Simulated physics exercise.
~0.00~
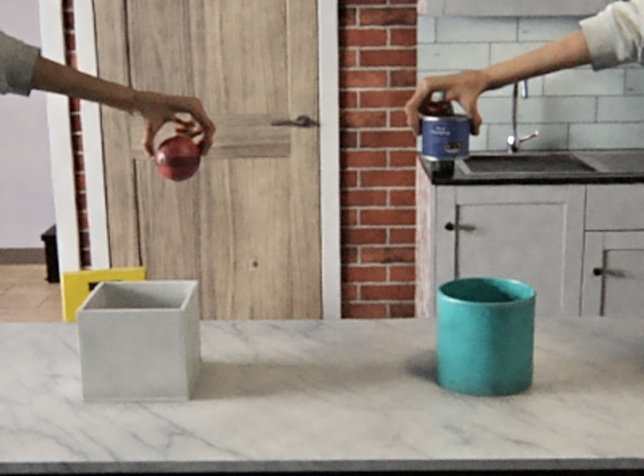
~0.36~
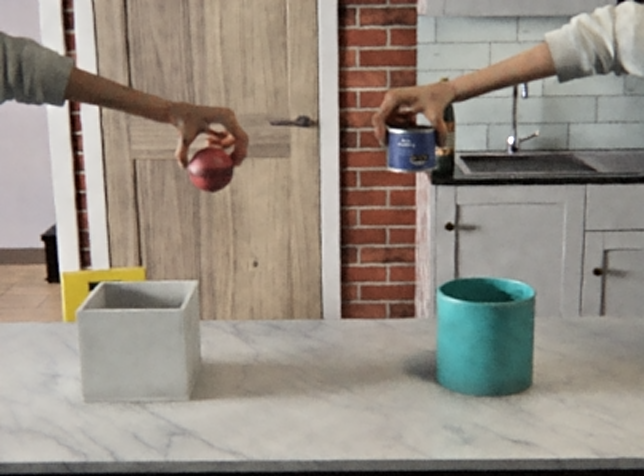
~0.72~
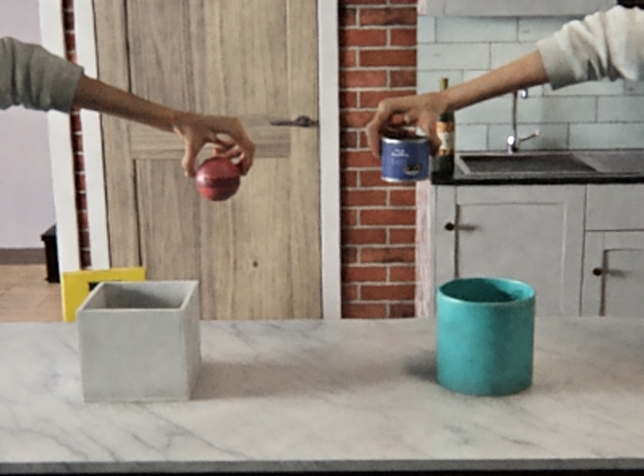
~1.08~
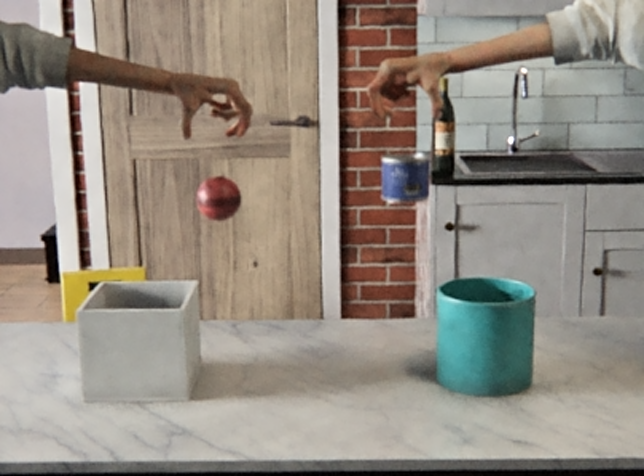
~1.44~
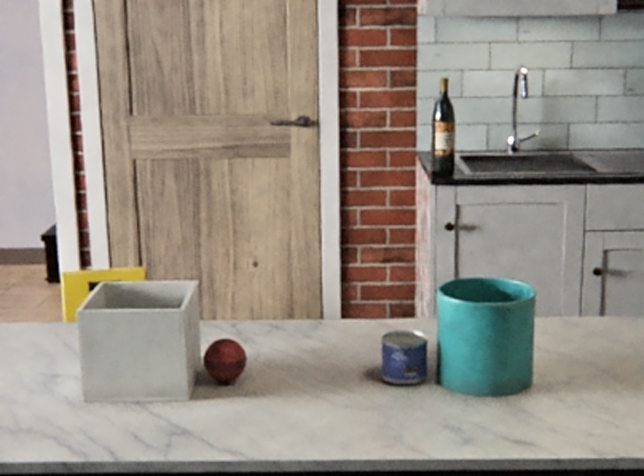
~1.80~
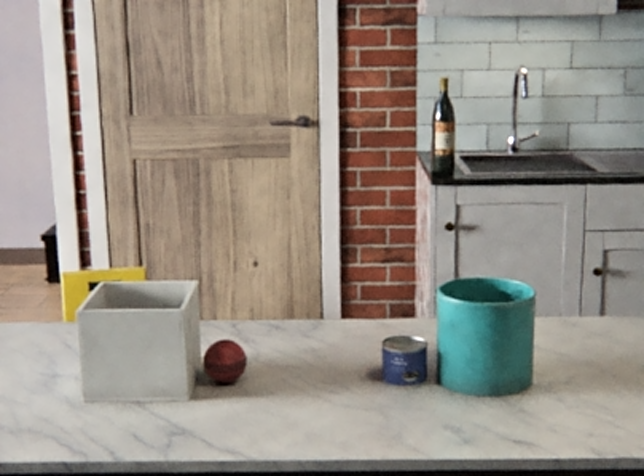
On a marble counter in a kitchen, a pale square container stands at left and a teal round one at right, while one hand holds a red ball and another a blue tin above them. The left hand carries the ball right as the right hand brings the tin left, both moving inward past the containers. The hands lower slightly, then open, and the ball and tin drop. The hands withdraw from view. The ball lands on the counter just right of the square container, and the tin rests upright just left of the teal one, both outside.
